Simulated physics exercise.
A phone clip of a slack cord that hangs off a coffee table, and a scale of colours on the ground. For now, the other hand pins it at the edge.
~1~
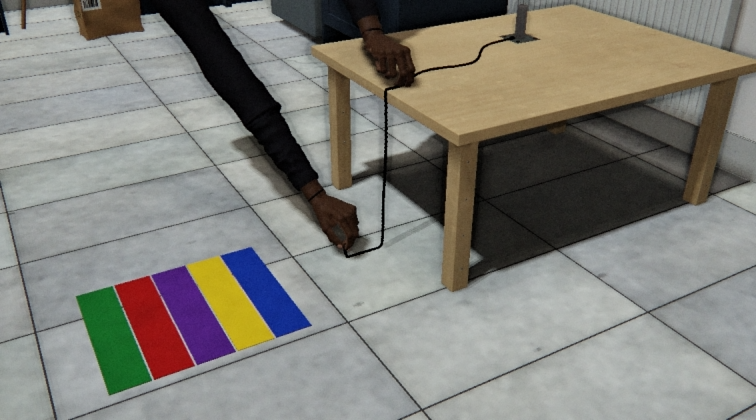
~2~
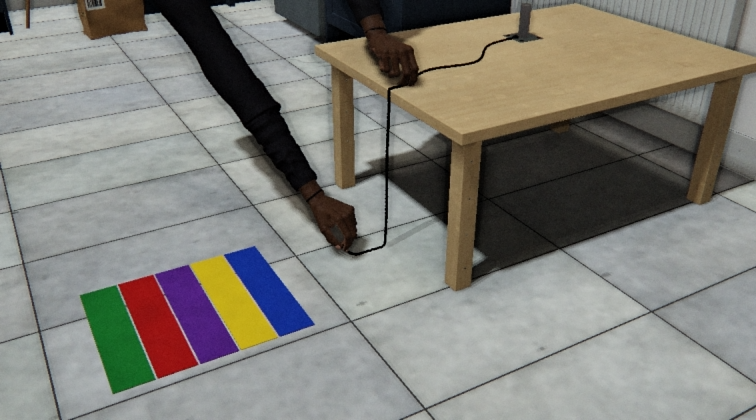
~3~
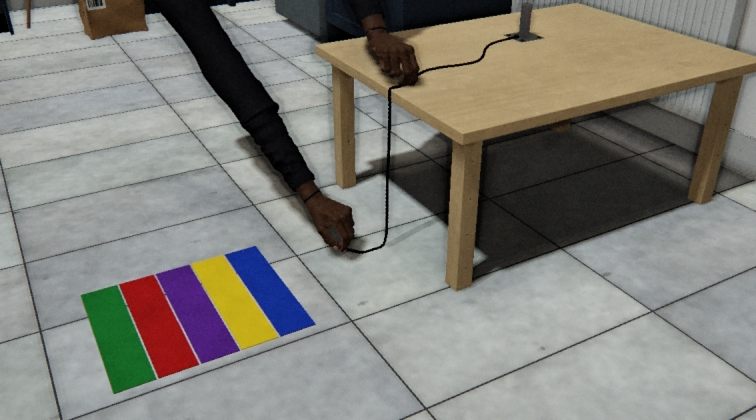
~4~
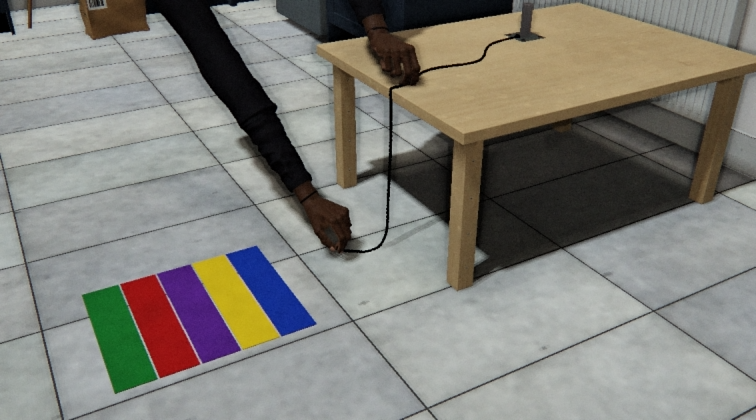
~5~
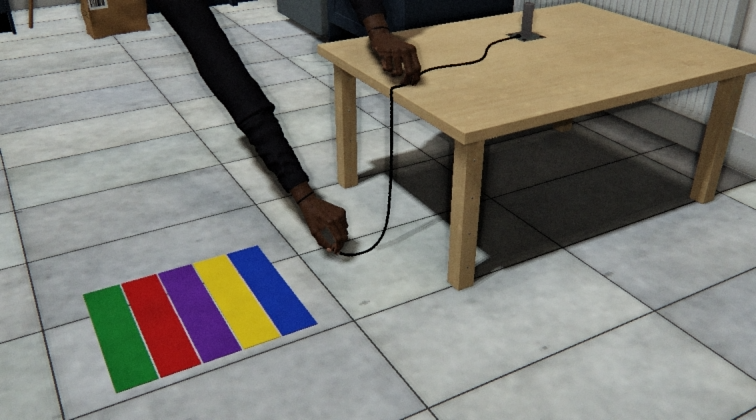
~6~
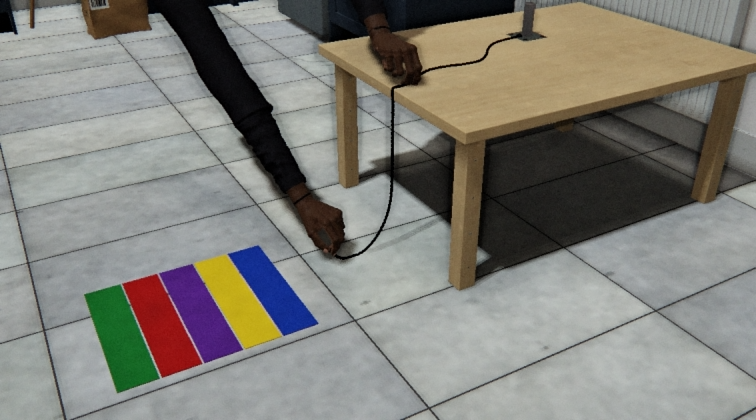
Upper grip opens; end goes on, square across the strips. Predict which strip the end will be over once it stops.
I would say the yellow strip.
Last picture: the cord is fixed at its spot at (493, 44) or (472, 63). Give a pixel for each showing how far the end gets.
First (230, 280), then (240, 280).
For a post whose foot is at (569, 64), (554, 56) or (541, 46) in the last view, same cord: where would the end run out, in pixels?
Approximate pixels in order: (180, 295), (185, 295), (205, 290).
Early on, end near (295, 262); short of the strips.
Midway, end near (254, 274); over blue.
At the end of the slack, end near (228, 282); over yellow. The end stops over the yellow strip.
